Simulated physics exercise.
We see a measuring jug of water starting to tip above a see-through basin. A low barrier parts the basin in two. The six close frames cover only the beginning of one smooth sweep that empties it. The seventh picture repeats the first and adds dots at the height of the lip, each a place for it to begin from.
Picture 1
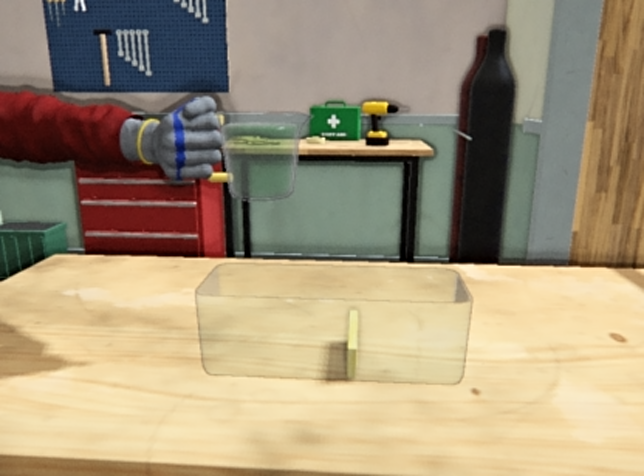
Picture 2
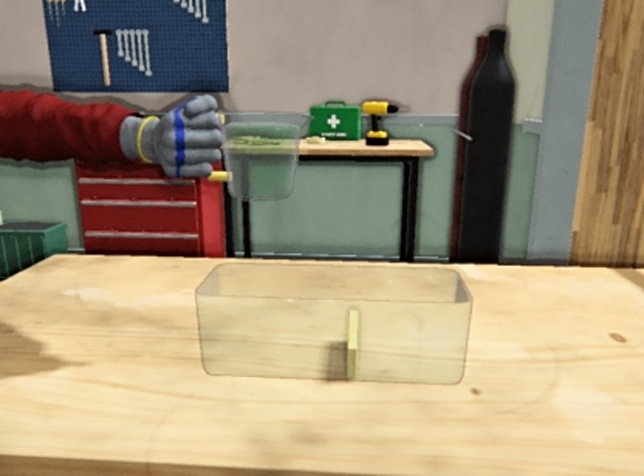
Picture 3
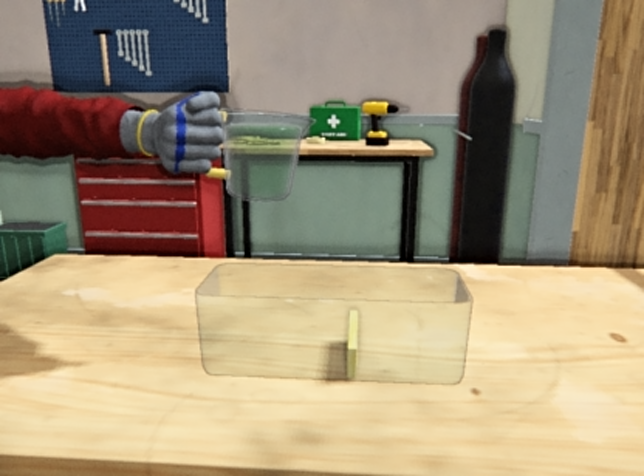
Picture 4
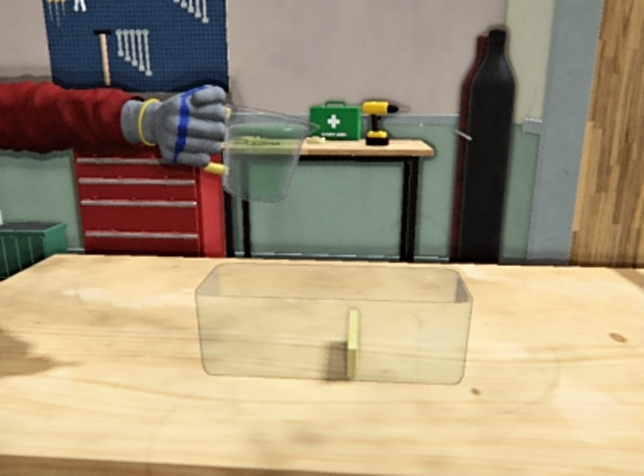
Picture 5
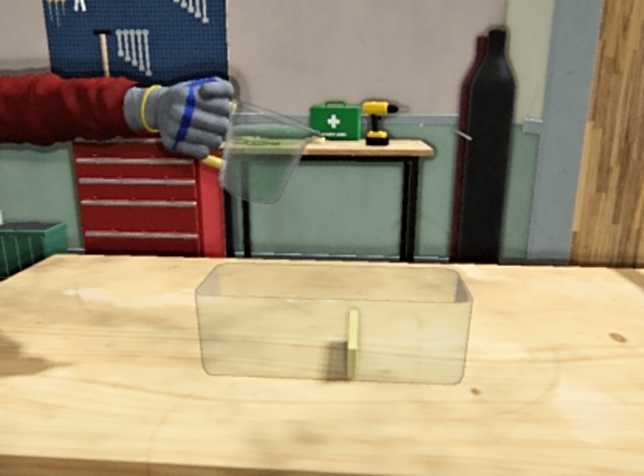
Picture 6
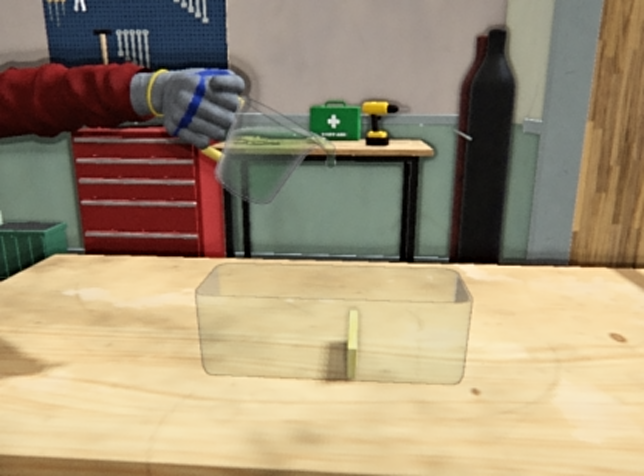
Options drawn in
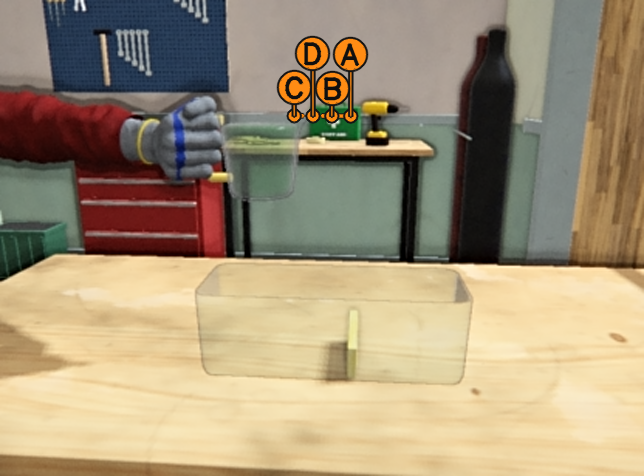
A gloved hand in a red sleeve held a clear jug of greenish liquid above a see-through basin with a low divider, then gradually tipped it right until a little liquid slipped over the lip.
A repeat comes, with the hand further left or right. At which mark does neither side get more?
I would pick spot C.
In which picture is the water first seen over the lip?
Picture 6.
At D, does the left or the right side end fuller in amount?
The right side.
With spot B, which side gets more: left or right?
The right one.
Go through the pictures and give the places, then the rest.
Upright, lip at (312, 115); basin from (203, 371) to (463, 381); top of the wall at (353, 328); nothing has left yet, in the first frame.
Upright, lip at (312, 117); nothing has left yet, in the second frame.
Tipped about 5°, lip at (315, 120); nothing has left yet, in the third frame.
Tipped about 11°, lip at (318, 127); nothing has left yet, in the fourth frame.
Tipped about 19°, lip at (321, 135); nothing has left yet, in the fifth frame.
Tipped about 29°, lip at (324, 146); water is over the lip, down to (331, 165), in the sixth frame.
In orange, A at (350, 116); B at (331, 116); C at (294, 115); D at (312, 115).
With A, about 5 % ends left of the wall and 94 % right of it.
With B, about 6 % ends left of the wall and 92 % right of it.
With C, about 48 % ends left of the wall and 50 % right of it.
With D, about 22 % ends left of the wall and 77 % right of it.
